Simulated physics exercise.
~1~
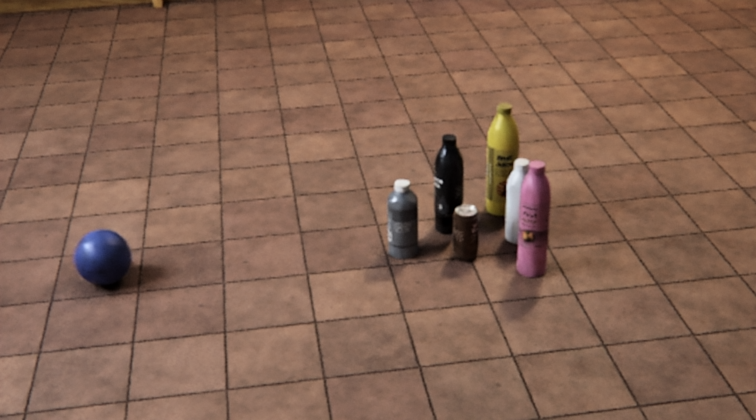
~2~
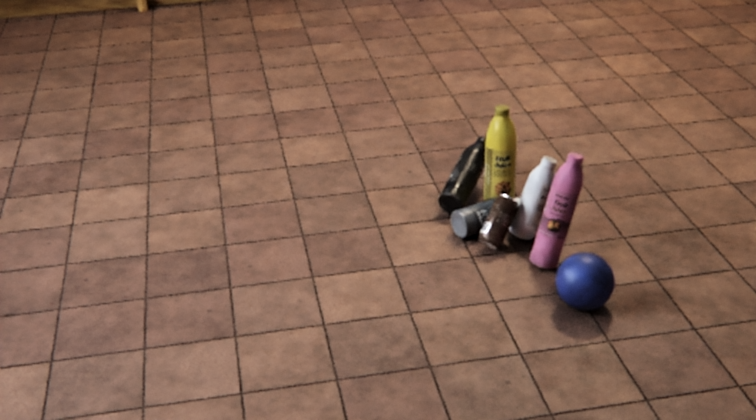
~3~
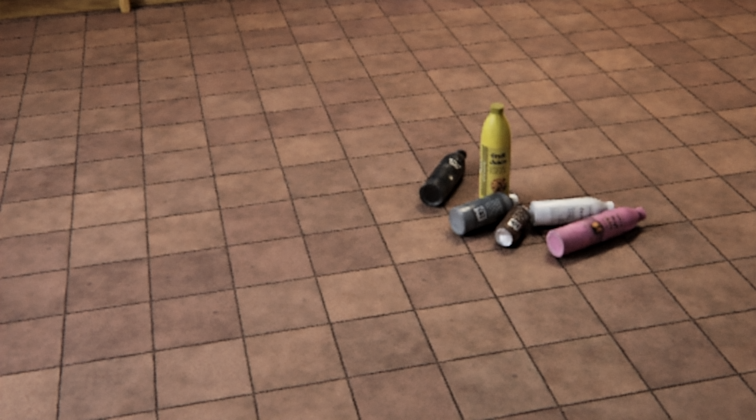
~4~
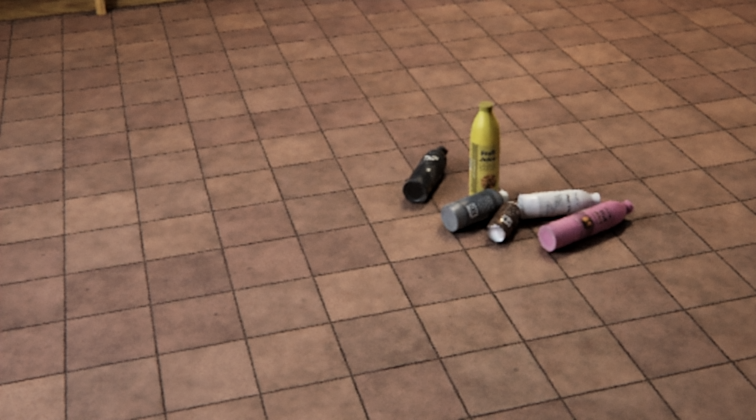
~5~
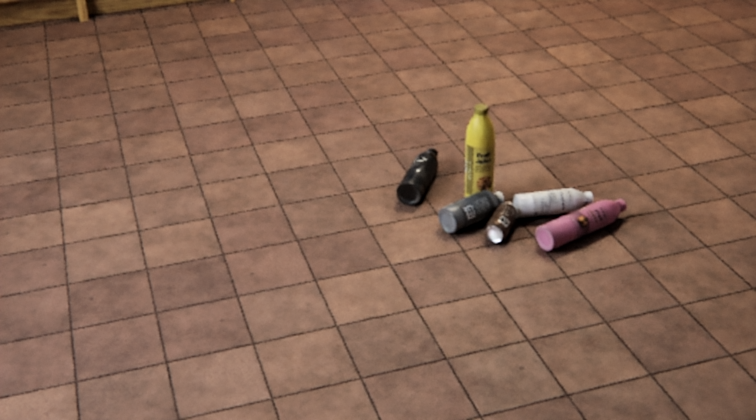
A blue ball rolled right across the tiled floor into a cluster of bottles and a can, knocking over the grey, black, white and pink bottles and the brown can before disappearing from view, leaving only the yellow bottle standing.
